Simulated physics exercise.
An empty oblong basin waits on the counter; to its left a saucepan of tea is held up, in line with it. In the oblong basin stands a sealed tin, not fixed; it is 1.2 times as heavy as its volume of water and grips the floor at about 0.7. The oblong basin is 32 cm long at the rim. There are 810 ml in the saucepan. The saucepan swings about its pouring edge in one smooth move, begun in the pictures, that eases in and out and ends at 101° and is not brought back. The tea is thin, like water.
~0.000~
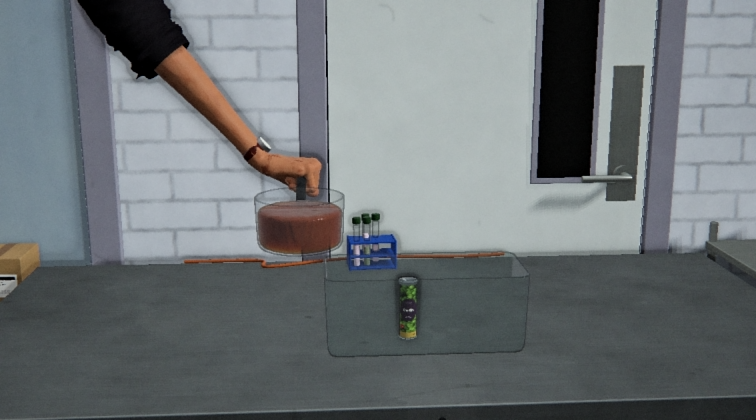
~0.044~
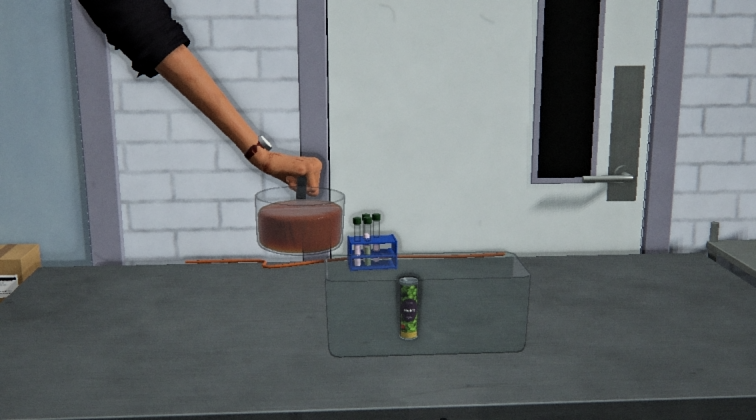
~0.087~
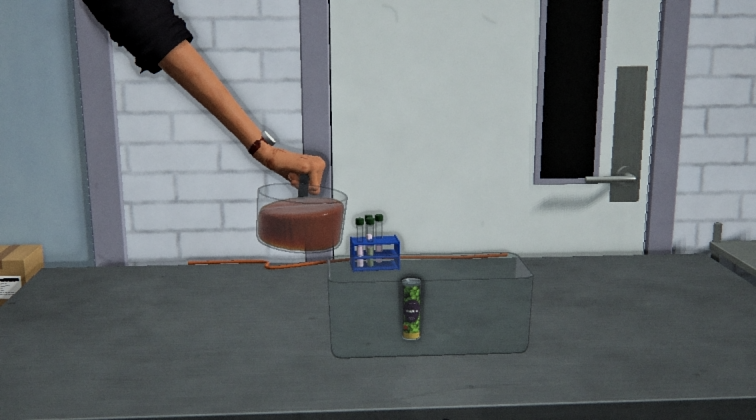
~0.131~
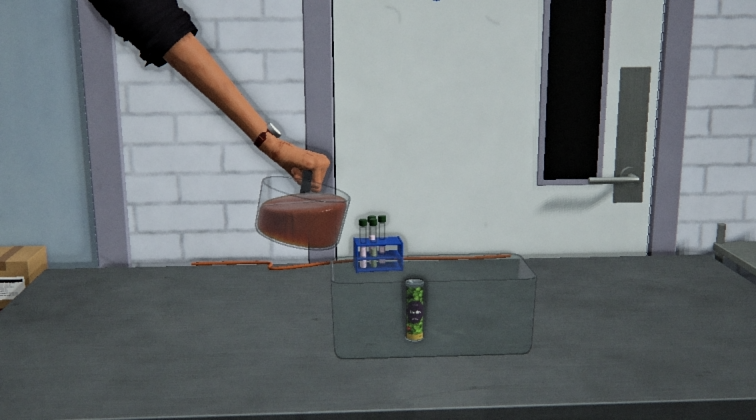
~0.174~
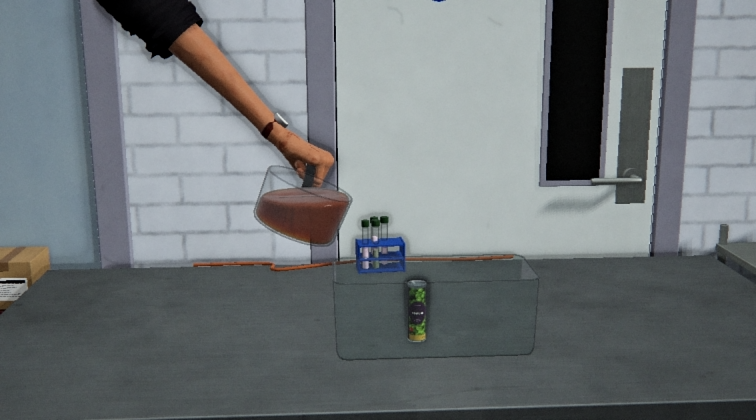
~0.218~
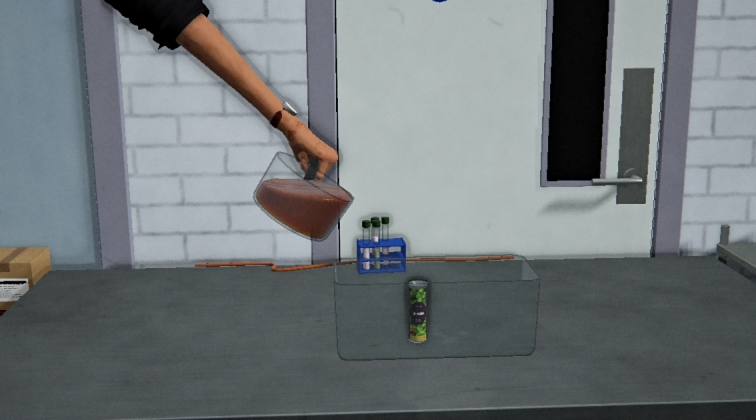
A glass saucepan of reddish-brown tea, held up by a hand from the upper left, tilted smoothly to the right beside a clear basin with a patterned tin, near capped test tubes.
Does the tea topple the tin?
It remains upright.
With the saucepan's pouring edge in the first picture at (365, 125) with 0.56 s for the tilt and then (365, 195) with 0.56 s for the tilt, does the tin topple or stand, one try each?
First it topples; then it remains upright.
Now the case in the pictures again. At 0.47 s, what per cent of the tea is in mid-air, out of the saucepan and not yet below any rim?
Some 44 per cent.
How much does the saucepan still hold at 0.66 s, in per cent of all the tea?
About 7 per cent.
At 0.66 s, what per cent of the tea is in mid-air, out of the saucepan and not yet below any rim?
Near 22 in a hundred.
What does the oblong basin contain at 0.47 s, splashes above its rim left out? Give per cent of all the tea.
About 5 per cent.
Then, 0.47 s in, the tilt is 95° and 51 per cent is still to pour; the tin stands where it began.
Then, 0.66 s in, the tilt is 101° and 7 per cent is still to pour; the tin stands where it began.
Then, 0.85 s in, the tilt is 101° and 1 per cent is still to pour; the tin stands where it began.
Then, 1.06 s in, the tilt is 101° and 0 per cent is still to pour; the tin stands where it began.
Finally, the tin stands where it began.
